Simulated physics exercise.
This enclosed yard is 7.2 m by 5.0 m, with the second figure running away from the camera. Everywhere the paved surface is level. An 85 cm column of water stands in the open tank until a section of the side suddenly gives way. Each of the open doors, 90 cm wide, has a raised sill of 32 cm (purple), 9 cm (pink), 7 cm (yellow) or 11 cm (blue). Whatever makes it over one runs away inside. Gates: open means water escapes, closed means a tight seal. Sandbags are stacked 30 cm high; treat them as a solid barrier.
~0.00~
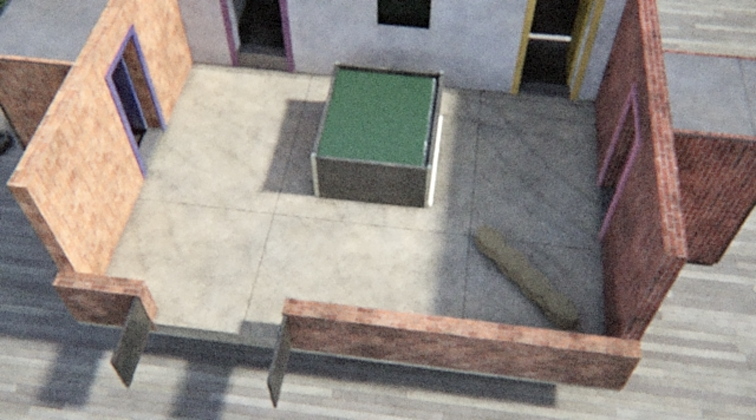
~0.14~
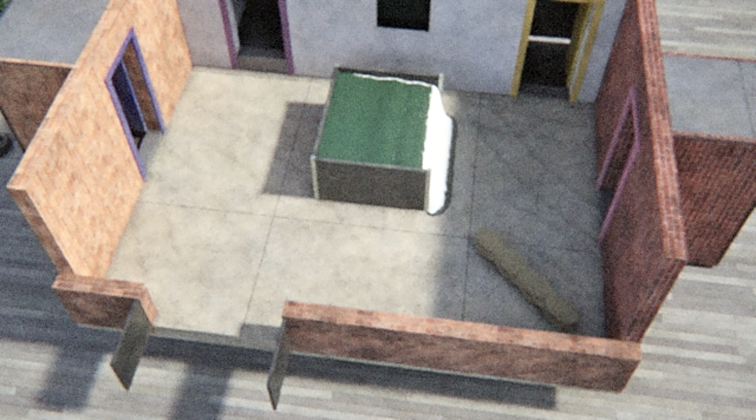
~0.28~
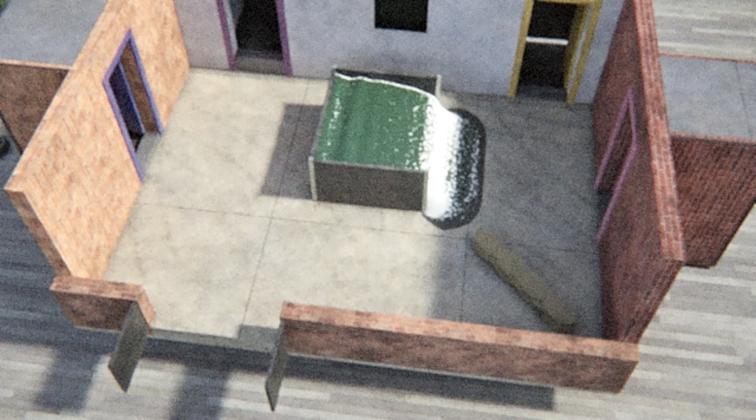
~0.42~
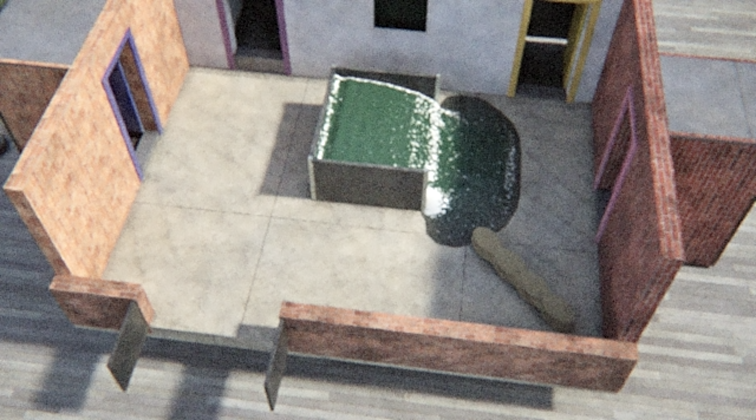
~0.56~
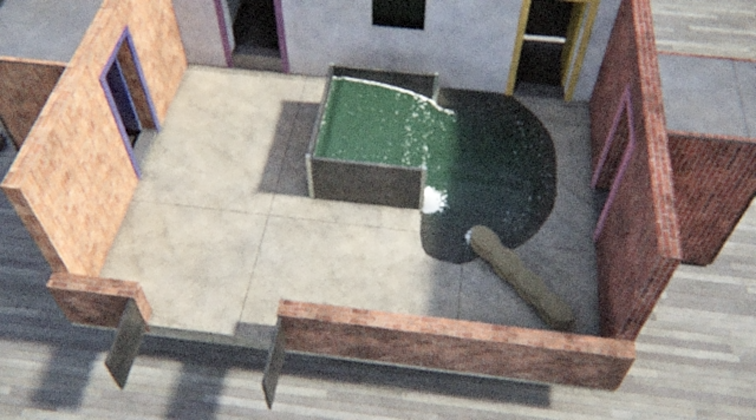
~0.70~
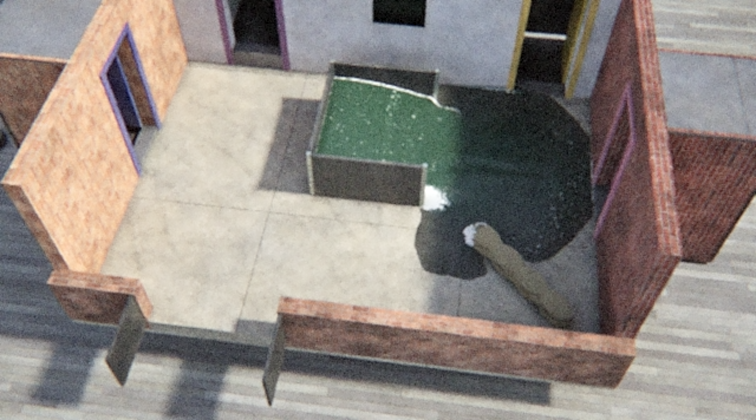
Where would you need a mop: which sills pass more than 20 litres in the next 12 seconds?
The purple door stops short of the limit. The pink door overruns the limit. The yellow door overruns the limit. The blue door stops short of the limit.
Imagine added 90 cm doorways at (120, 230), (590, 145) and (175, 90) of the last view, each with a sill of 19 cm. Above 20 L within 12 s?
The first one doesn't reach it, the second one exceeds it, and the third one doesn't reach it.
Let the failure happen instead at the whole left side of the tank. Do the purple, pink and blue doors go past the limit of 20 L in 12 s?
Then: Purple short of it, pink short of it, blue beyond it.
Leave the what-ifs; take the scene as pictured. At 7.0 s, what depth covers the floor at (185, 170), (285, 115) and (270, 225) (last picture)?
Around 2 cm, 1 cm and 4 cm.
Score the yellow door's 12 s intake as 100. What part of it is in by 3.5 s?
Fraction in by then: Around 75 per cent.
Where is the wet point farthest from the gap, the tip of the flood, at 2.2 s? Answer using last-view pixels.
I'd put it near pixel (593, 360) of the last picture.
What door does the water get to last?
Door: Blue.
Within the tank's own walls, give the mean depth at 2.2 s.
19 cm.
After 1.4 s water covers 30 % of the floor and is deepest (54 cm) near (583, 104); purple door not reached, pink door 31 cm at the sill, 119 L in, yellow door 16 cm at the sill, 6 L in, blue door not reached.
After 2.2 s water covers 35 % of the floor and is deepest (39 cm) near (583, 104); purple door not reached, pink door 32 cm at the sill, 292 L in, yellow door 29 cm at the sill, 98 L in, blue door not reached.
After 3.5 s water covers 40 % of the floor and is deepest (29 cm) near (593, 360); purple door not reached, pink door 19 cm at the sill, 417 L in, yellow door 18 cm at the sill, 229 L in, blue door not reached.
After 7.0 s water covers 90 % of the floor and is deepest (14 cm) near (573, 110); purple door 3 cm at the sill, 0 L in, pink door 10 cm at the sill, 482 L in, yellow door 12 cm at the sill, 293 L in, blue door 9 cm at the sill, 0 L in.
After 12.0 s water covers 95 % of the floor and is deepest (8 cm) near (515, 262); purple door 5 cm at the sill, 0 L in, pink door 5 cm at the sill, 484 L in, yellow door 5 cm at the sill, 314 L in, blue door 7 cm at the sill, 0 L in.
